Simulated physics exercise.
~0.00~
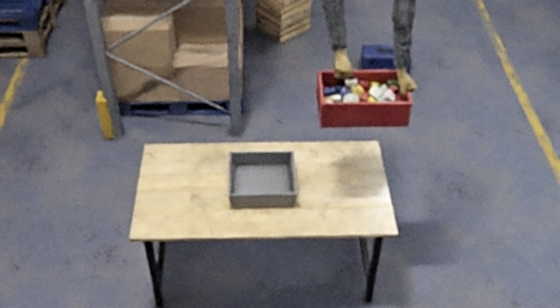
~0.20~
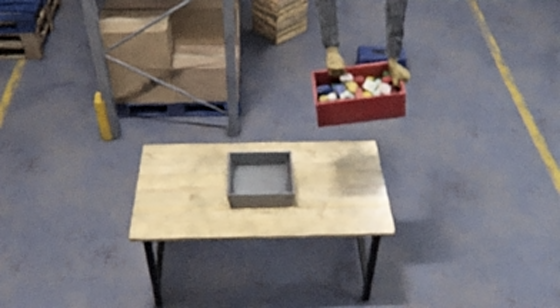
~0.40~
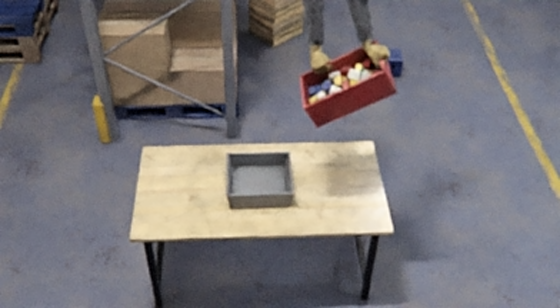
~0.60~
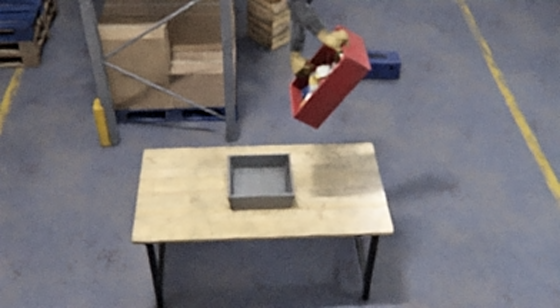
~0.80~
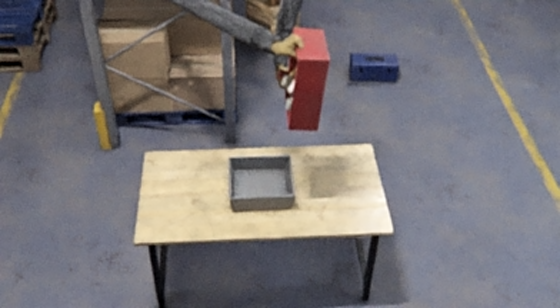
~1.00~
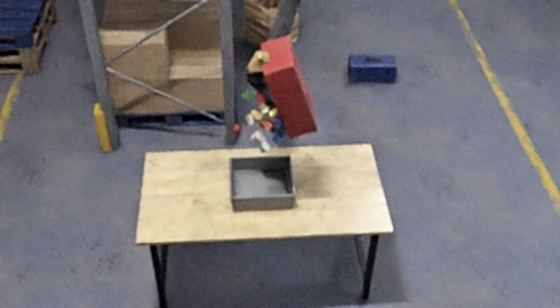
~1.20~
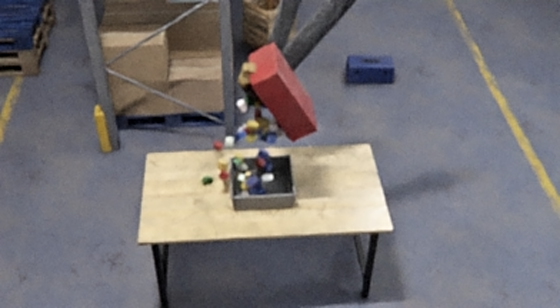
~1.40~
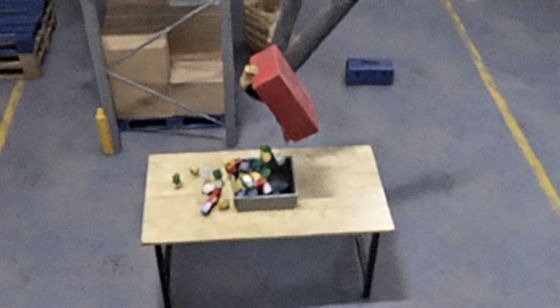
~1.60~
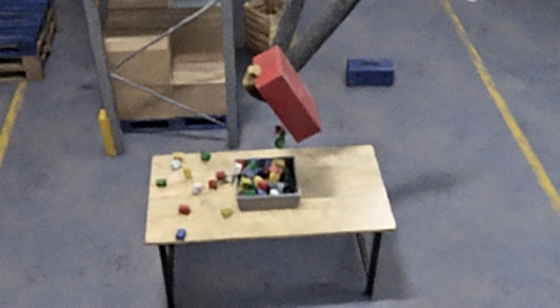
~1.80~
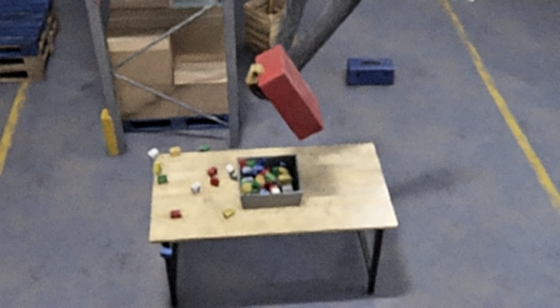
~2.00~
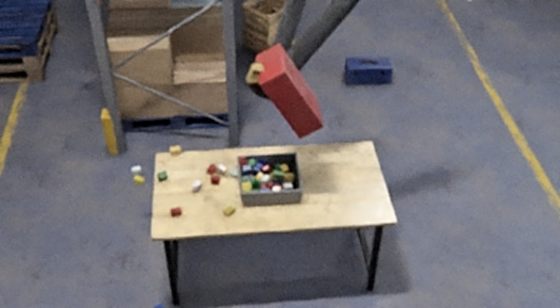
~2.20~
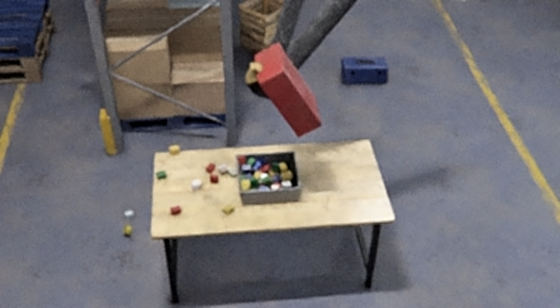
A red box full of colourful toy bricks is held by two hands above and behind a pale wooden table in a warehouse, seen from above, with an empty grey carton on the tabletop, shelving with cardboard boxes at the left and a blue case on the floor behind. The hands carry the box leftward, tilting it steadily until it stands on its side. Bricks then pour over its edge, many filling the carton while others scatter across the table's left side. A few tumble off the left edge. The emptied box stays tipped, with most bricks in the carton and several lying outside.
